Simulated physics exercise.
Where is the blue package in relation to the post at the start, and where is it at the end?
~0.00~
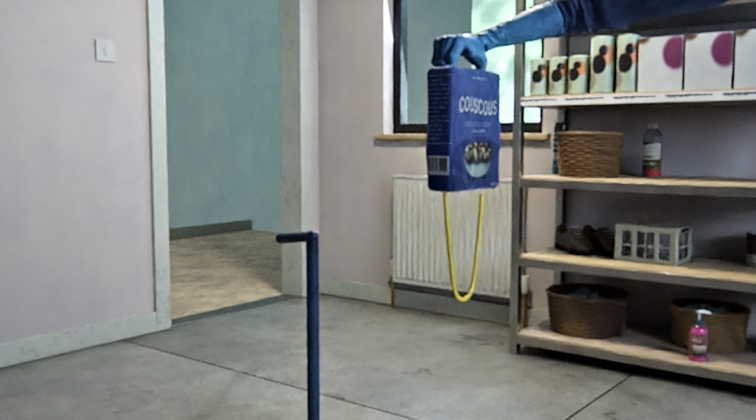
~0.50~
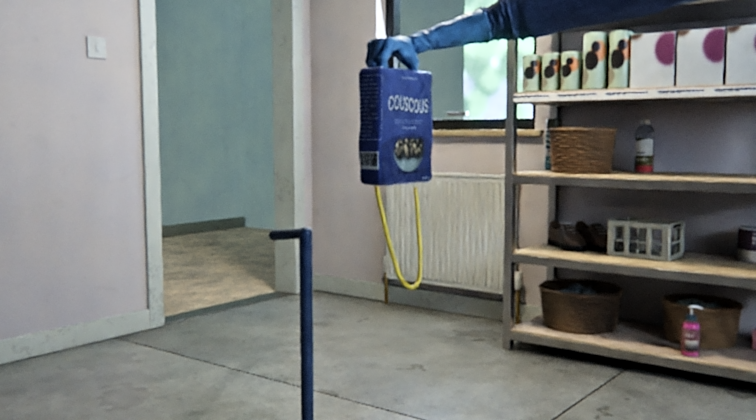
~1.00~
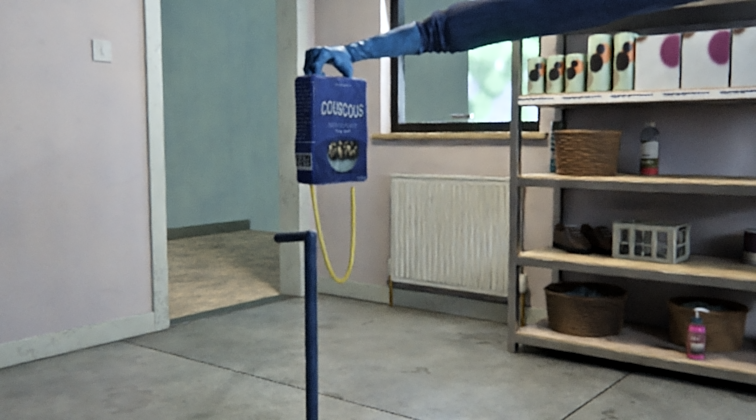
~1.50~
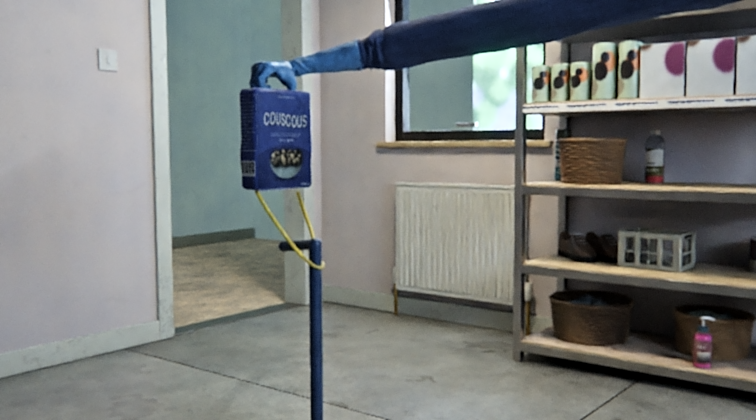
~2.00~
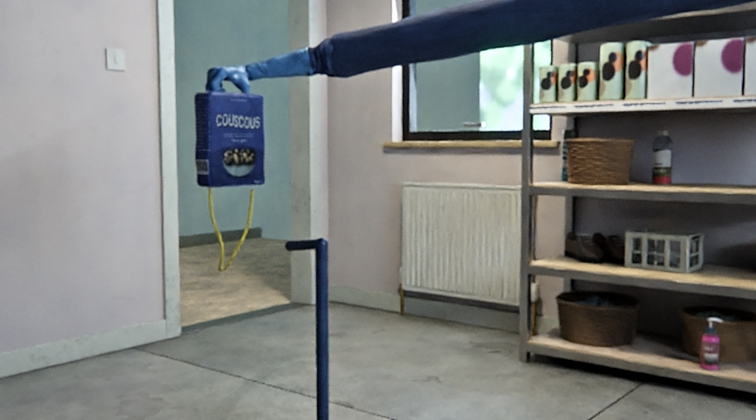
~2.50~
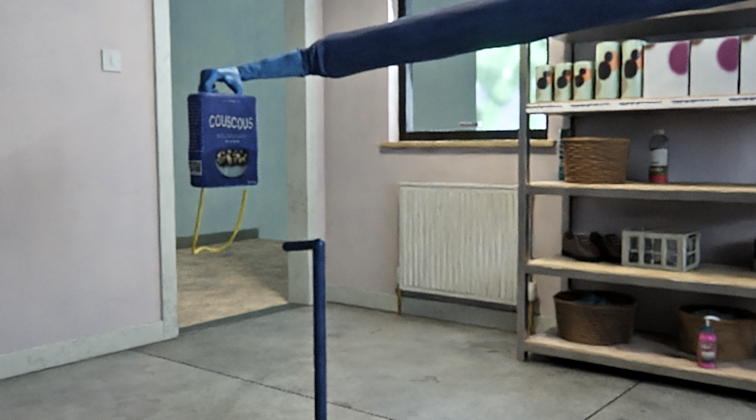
At the start the blue package is held to the right of the post, near the window and radiator. By the end it hangs to the left of the post, in front of the open doorway.
Blue couscous package with a dangling yellow loop moving left in a gloved hand, passing a dark post and hanging clear beyond it.
